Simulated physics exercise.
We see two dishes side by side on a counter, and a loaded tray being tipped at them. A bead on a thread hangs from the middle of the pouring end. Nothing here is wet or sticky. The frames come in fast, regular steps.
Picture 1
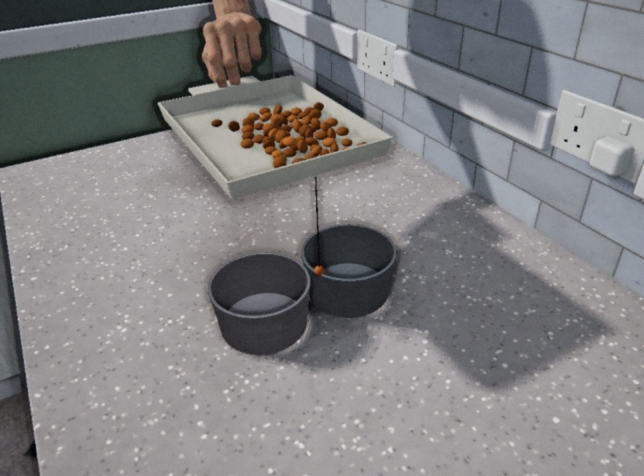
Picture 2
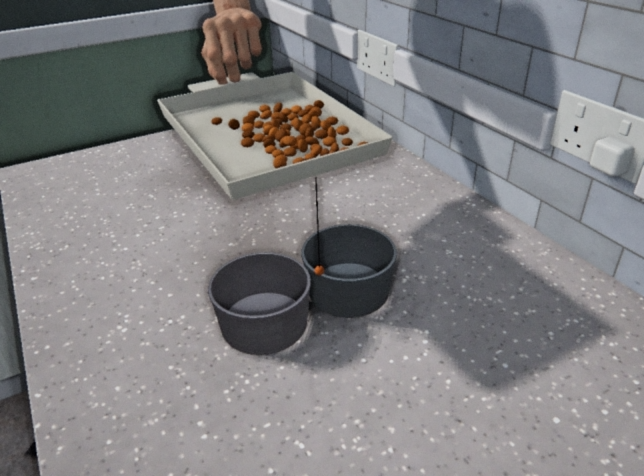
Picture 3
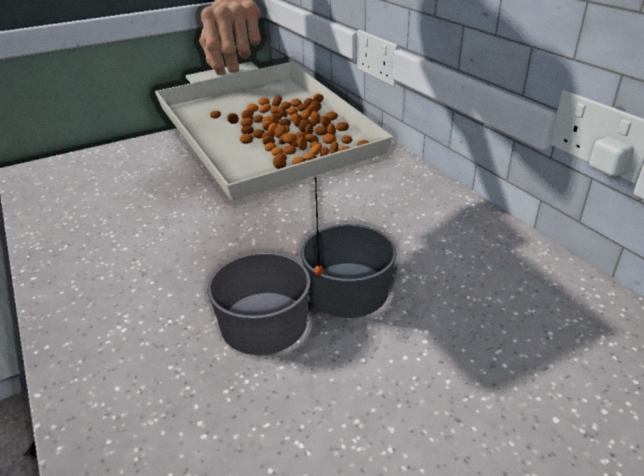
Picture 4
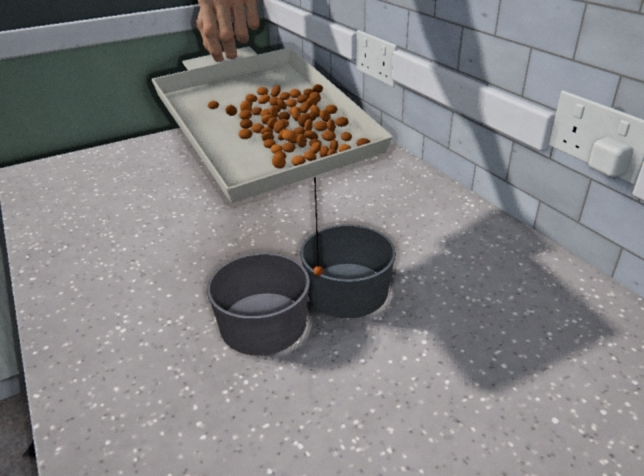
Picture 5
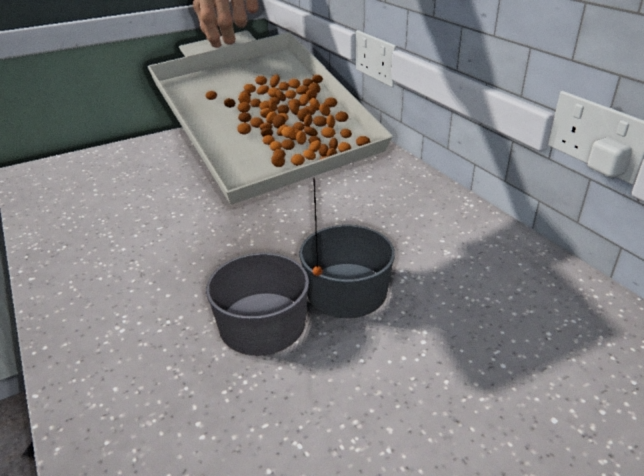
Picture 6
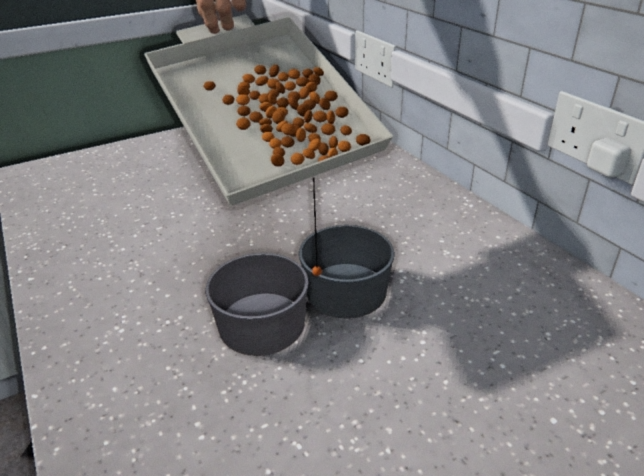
On a speckled counter, a hand gradually raising the back of a tray of brown pieces above two dark round dishes.
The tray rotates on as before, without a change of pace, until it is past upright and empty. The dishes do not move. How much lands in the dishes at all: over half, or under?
They take only the smaller part between them.
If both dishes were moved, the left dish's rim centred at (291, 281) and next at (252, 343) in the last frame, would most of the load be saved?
One: Not half. Two: Over half.
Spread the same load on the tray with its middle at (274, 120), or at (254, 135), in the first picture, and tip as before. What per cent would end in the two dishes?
About 10 and 10 per cent.
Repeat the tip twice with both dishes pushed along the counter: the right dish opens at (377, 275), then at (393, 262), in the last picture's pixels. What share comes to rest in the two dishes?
Near 70 % and 50 %.
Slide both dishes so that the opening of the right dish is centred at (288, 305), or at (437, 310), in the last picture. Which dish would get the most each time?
The first try: The dish on the right. The second: The left dish.
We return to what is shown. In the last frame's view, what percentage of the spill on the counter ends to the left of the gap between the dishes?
Near 40 %.
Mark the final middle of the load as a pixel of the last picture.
At about (312, 383).
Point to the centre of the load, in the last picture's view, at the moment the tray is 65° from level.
Roughly at (294, 156).
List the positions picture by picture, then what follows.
Corners of the pouring end (230, 180) and (387, 137), level; middle of the load (285, 135), bits of cat kibble; left dish (282, 329); right dish (373, 292); bead on its thread (319, 271), in the first frame.
Corners of the pouring end (230, 180) and (387, 136), level; middle of the load (285, 133), in the second frame.
Corners of the pouring end (230, 182) and (387, 136), tipped barely, lowest at the left corner; middle of the load (284, 129), in the third frame.
Corners of the pouring end (230, 185) and (387, 136), tipped a little, lowest at the left corner; middle of the load (283, 124), in the fourth frame.
Corners of the pouring end (229, 188) and (387, 135), tipped a little, lowest at the left corner; middle of the load (282, 118), in the fifth frame.
Corners of the pouring end (229, 191) and (388, 135), tipped clearly, lowest at the left corner; middle of the load (282, 112); left dish (280, 329); right dish (371, 293), in the sixth frame.
Just after the last frame, tray tipped steeply; almost all on the tray; just a few in the air.
A moment on, tray tipped past a quarter turn; roughly a third on the tray; roughly a quarter outside both; roughly a third in the air.
Further on, tray tipped past a quarter turn; about a tenth in the left dish; the larger part outside both.
When it is over, tray tipped past a quarter turn; about a tenth in the left dish; not one in the right dish; the larger part outside both.
